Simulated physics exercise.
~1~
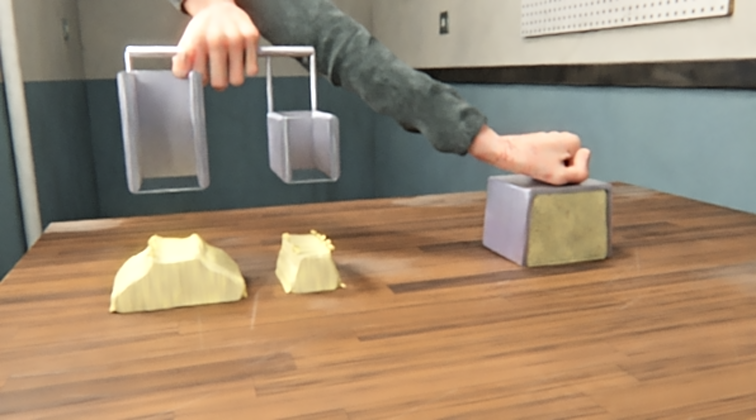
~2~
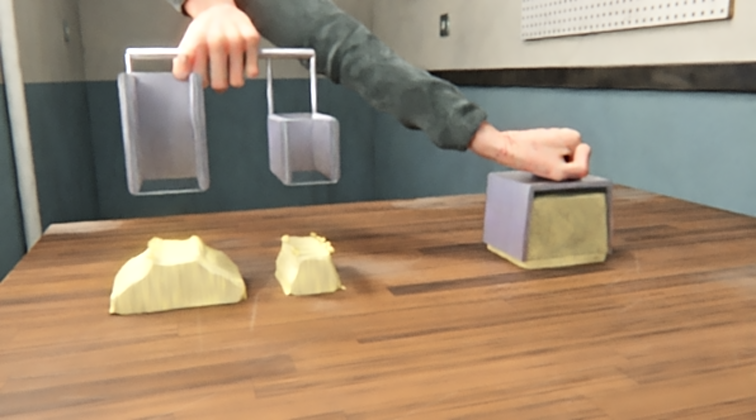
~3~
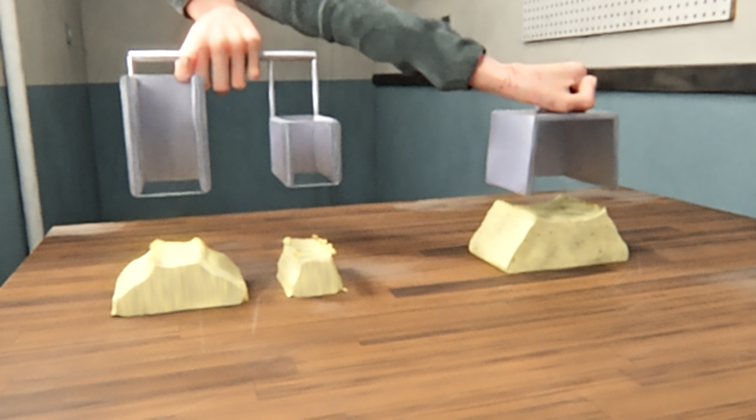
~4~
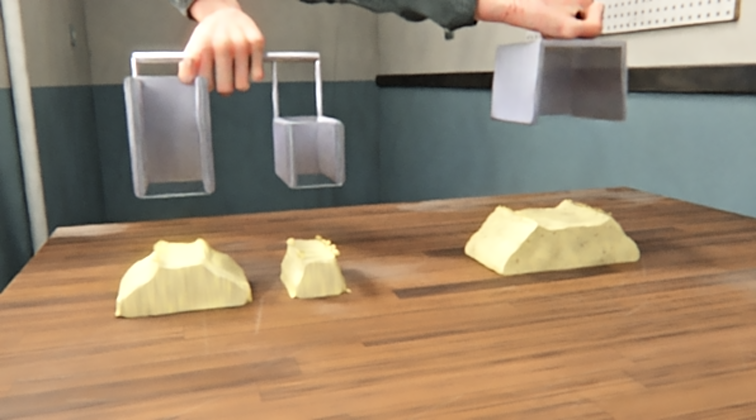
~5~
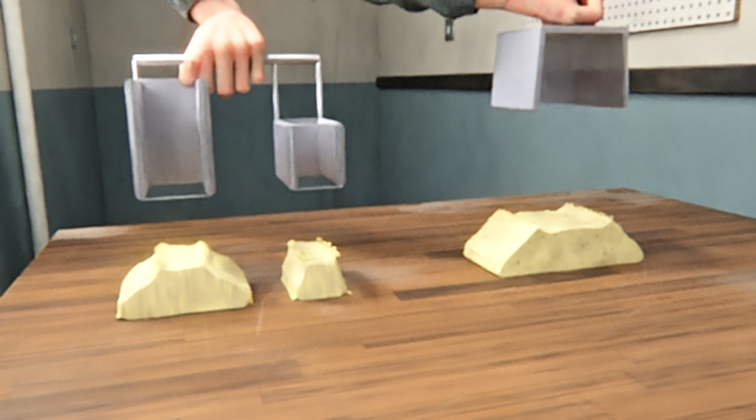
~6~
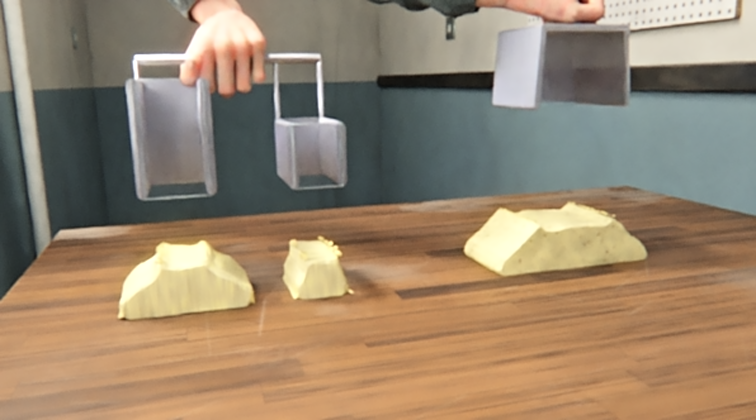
On a wooden tabletop, a hand lifts a grey tin off pale yellow mash, which slumps into a low, wide, slope-sided mound.
